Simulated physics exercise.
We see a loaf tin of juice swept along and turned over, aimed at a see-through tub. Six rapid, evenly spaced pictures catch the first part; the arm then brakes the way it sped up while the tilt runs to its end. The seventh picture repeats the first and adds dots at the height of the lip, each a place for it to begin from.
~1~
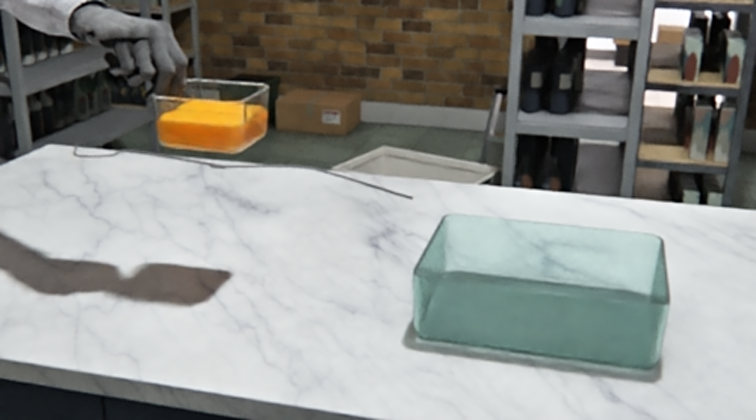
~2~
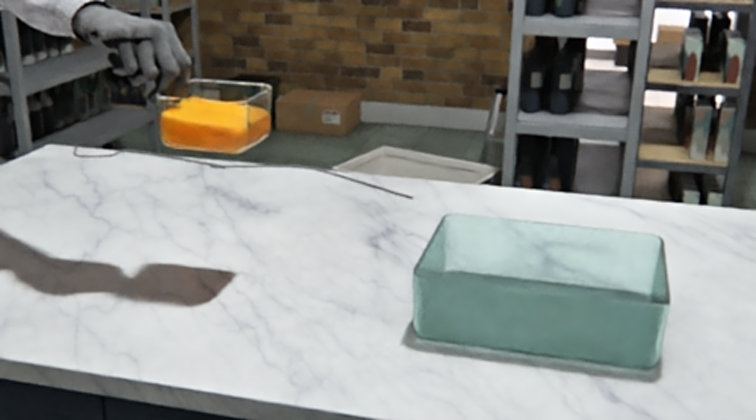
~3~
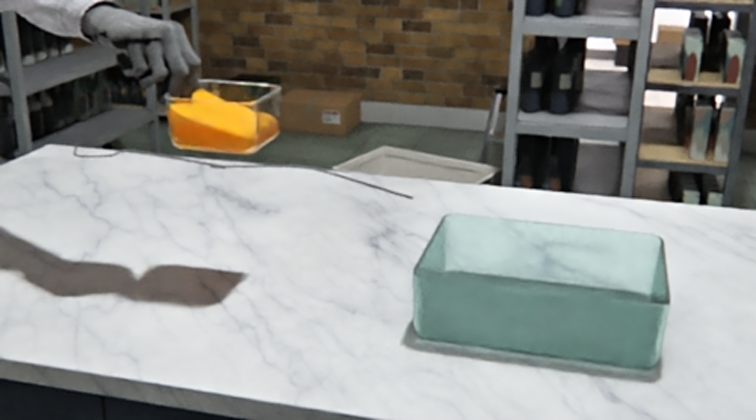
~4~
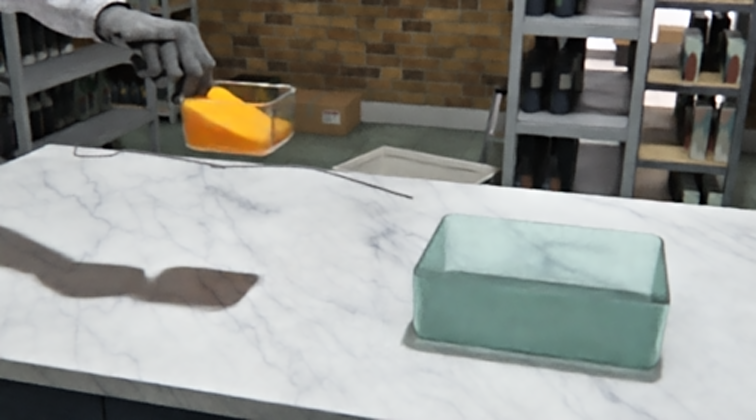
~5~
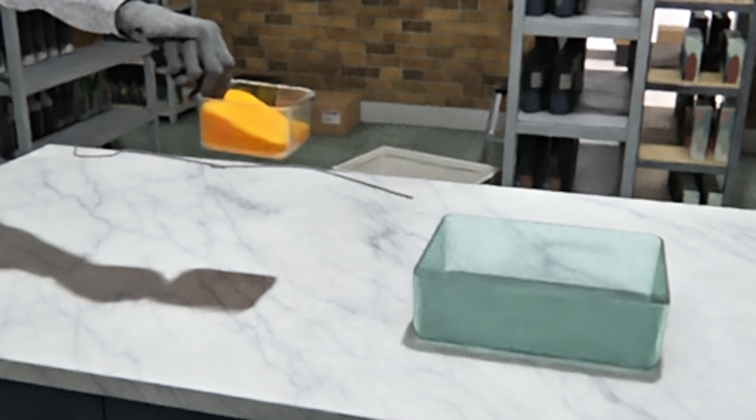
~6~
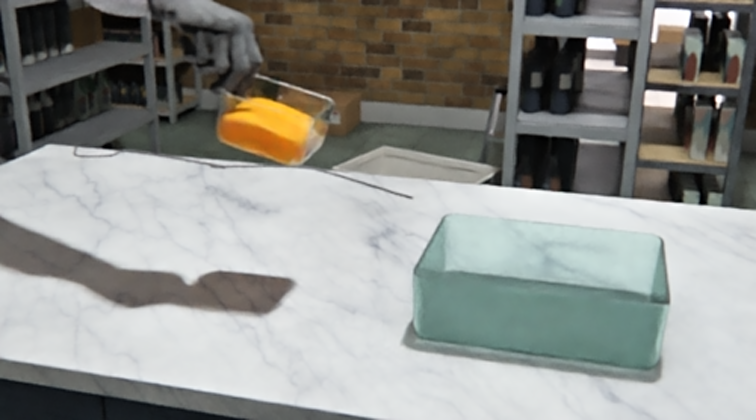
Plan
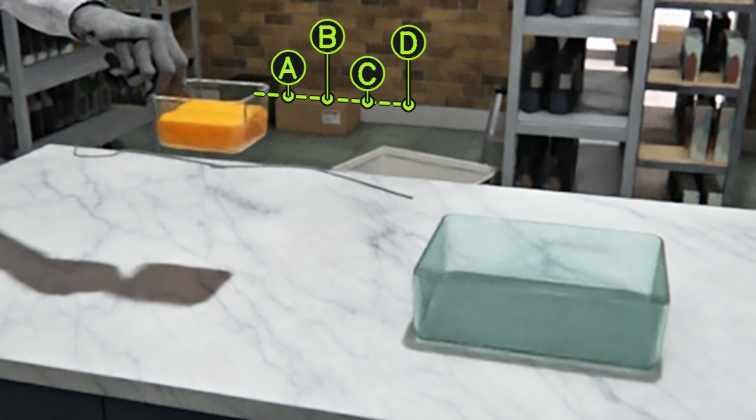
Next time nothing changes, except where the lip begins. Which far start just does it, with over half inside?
A.
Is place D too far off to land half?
No, not at all.
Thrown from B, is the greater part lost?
No, that is safe.
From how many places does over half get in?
All four.
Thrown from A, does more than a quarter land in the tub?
Yes, clearly.
On the marked copy, A at (288, 95); B at (327, 98); C at (367, 101); D at (408, 104).
For place A, about 63 % lands in the tub, 31 % falls short and 6 % goes beside or beyond.
For place B, about 84 % lands in the tub, 9 % falls short and 7 % goes beside or beyond.
For place C, about 87 % lands in the tub, 2 % falls short and 11 % goes beside or beyond.
For place D, about 88 % lands in the tub, 3 % falls short and 9 % goes beside or beyond.
